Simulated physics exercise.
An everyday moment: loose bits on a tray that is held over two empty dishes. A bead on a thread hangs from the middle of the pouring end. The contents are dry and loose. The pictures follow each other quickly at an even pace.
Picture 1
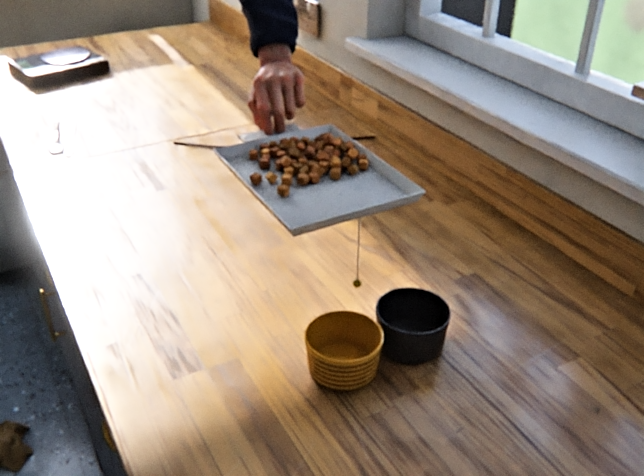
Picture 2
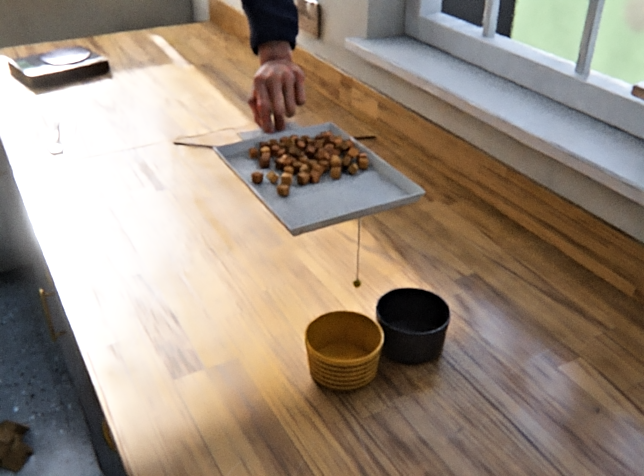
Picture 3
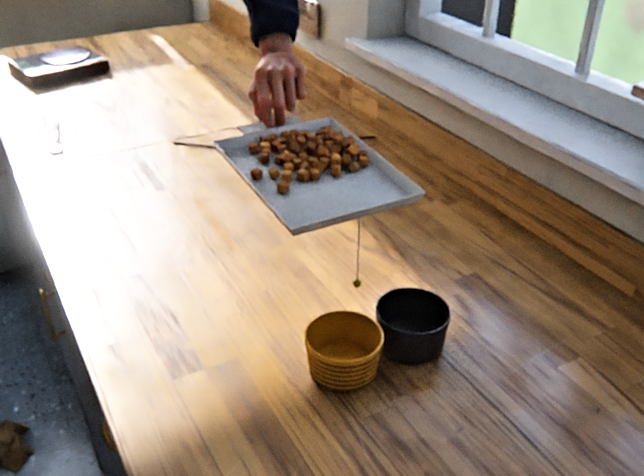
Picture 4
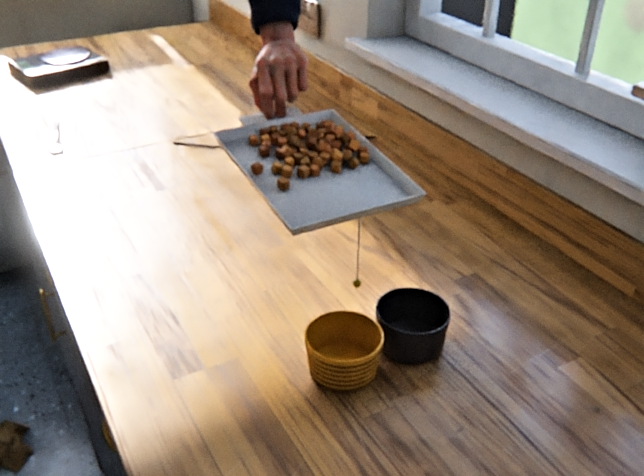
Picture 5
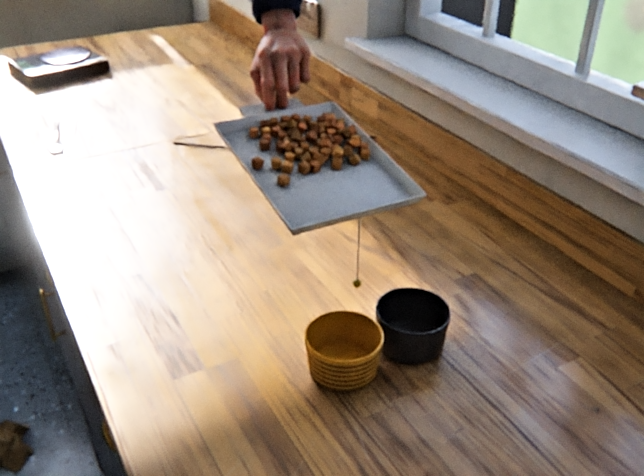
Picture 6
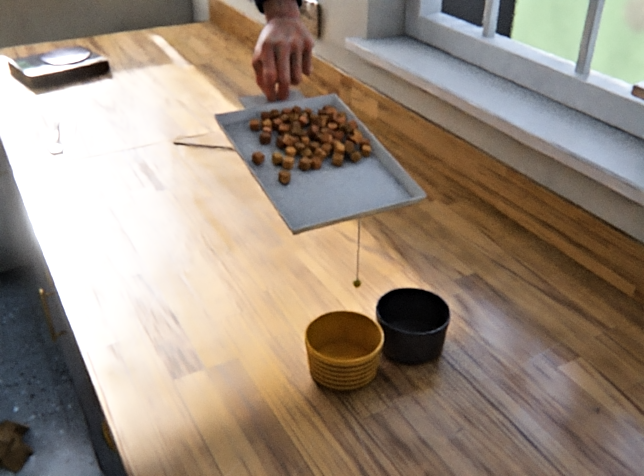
A grey tray of brown sugar cubes is held by a hand in a dark sleeve above a wooden counter, seen from above beside a white-framed window. Below its near end, where a bead hangs on a thread, sit a ribbed mustard-yellow dish on the left and a black one on the right. The hand slowly raises the tray's far end, tilting it slightly toward the unmoving camera, while the cubes stay clustered.
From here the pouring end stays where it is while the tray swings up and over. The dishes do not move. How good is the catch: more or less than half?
They take the larger part between them.
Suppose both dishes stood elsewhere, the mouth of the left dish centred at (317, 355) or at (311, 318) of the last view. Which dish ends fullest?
At the first place the right-hand dish, at the second right.
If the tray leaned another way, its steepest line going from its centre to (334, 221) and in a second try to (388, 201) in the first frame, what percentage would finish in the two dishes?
About 70 and 30 per cent.
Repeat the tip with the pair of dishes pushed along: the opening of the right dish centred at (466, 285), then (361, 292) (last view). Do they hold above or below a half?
One: Over half. Two: Less than half.
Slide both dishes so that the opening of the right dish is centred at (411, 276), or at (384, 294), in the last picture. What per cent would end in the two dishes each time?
About 30 and 40 per cent.
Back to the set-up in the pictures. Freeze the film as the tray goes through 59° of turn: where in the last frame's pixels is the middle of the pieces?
Close to (378, 198).
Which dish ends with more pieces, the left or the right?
Fuller: Right.
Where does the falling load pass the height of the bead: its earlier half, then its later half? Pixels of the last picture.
Around (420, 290) and then (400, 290).
Soon after the last picture, tray tipped steeply; most on the tray; a stray few in the left dish; a small part in the right dish; a small part outside both; a small part in the air.
A little later, tray tipped past a quarter turn; a stray few on the tray; a small part in the left dish; about half in the right dish; about a quarter outside both; a small part in the air.
Later still, tray tipped past a quarter turn; about a quarter in the left dish; about half in the right dish; about a quarter outside both.
At rest, tray tipped past a quarter turn; about a quarter in the left dish; about half in the right dish; about a quarter outside both.
